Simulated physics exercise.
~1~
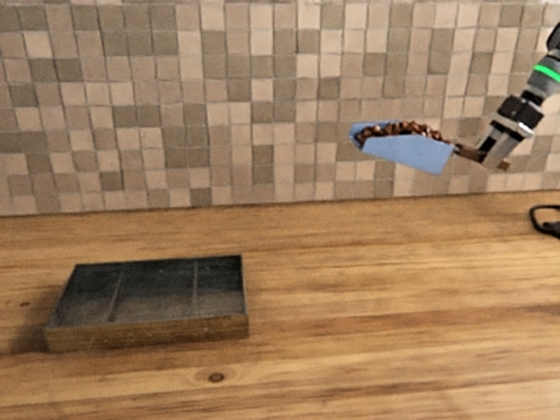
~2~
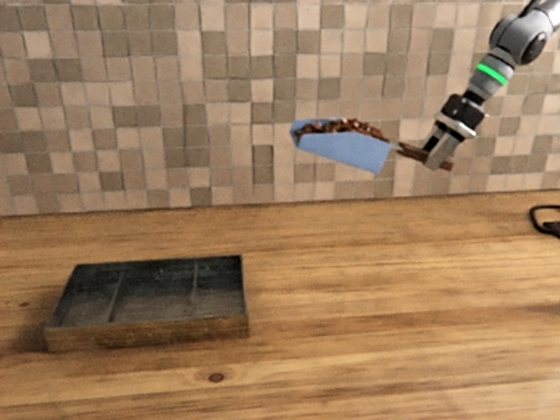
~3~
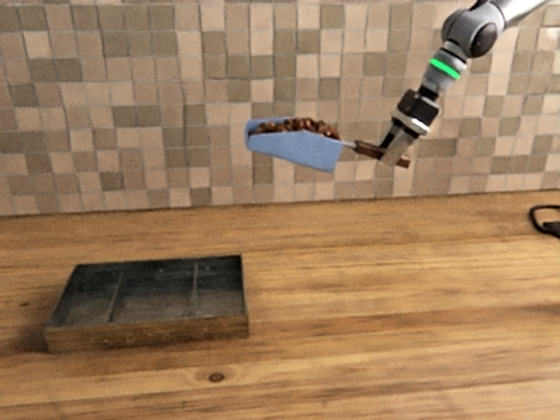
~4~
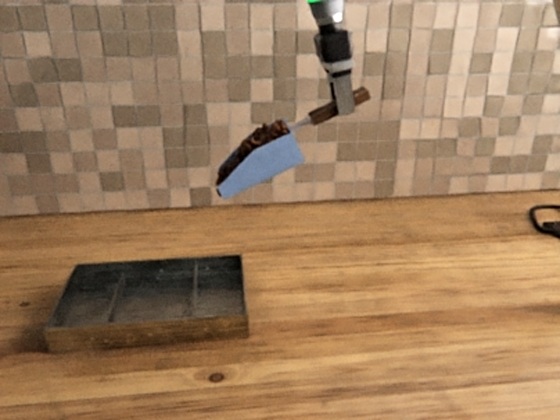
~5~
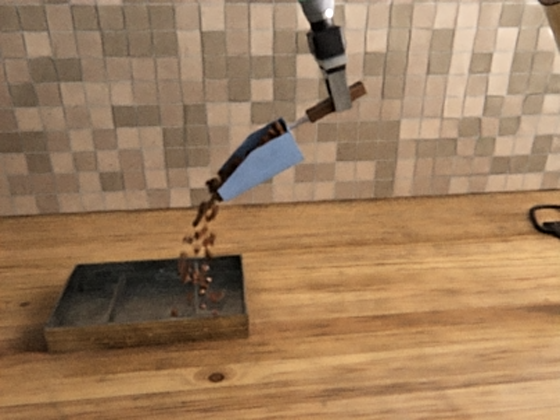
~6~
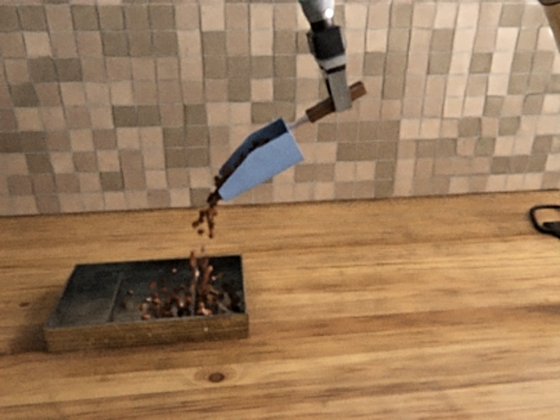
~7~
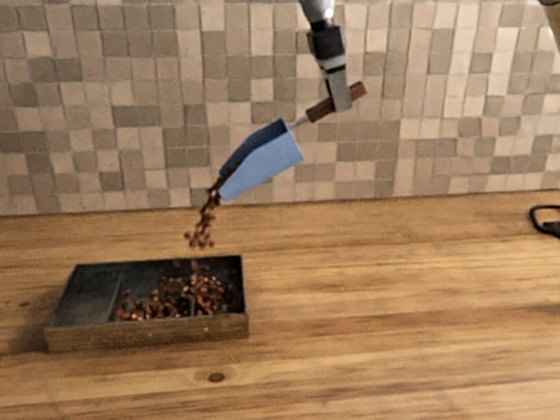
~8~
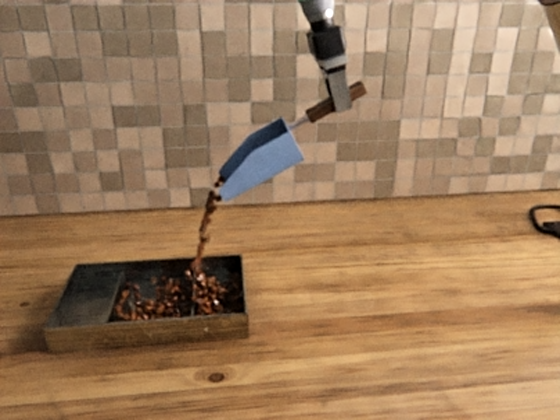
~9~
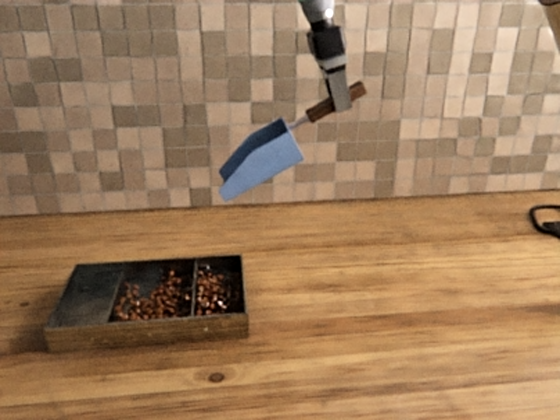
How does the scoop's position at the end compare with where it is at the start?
At the start the scoop is held well to the right of the tray, and by the end it is farther left, held tilted above the tray's right side.
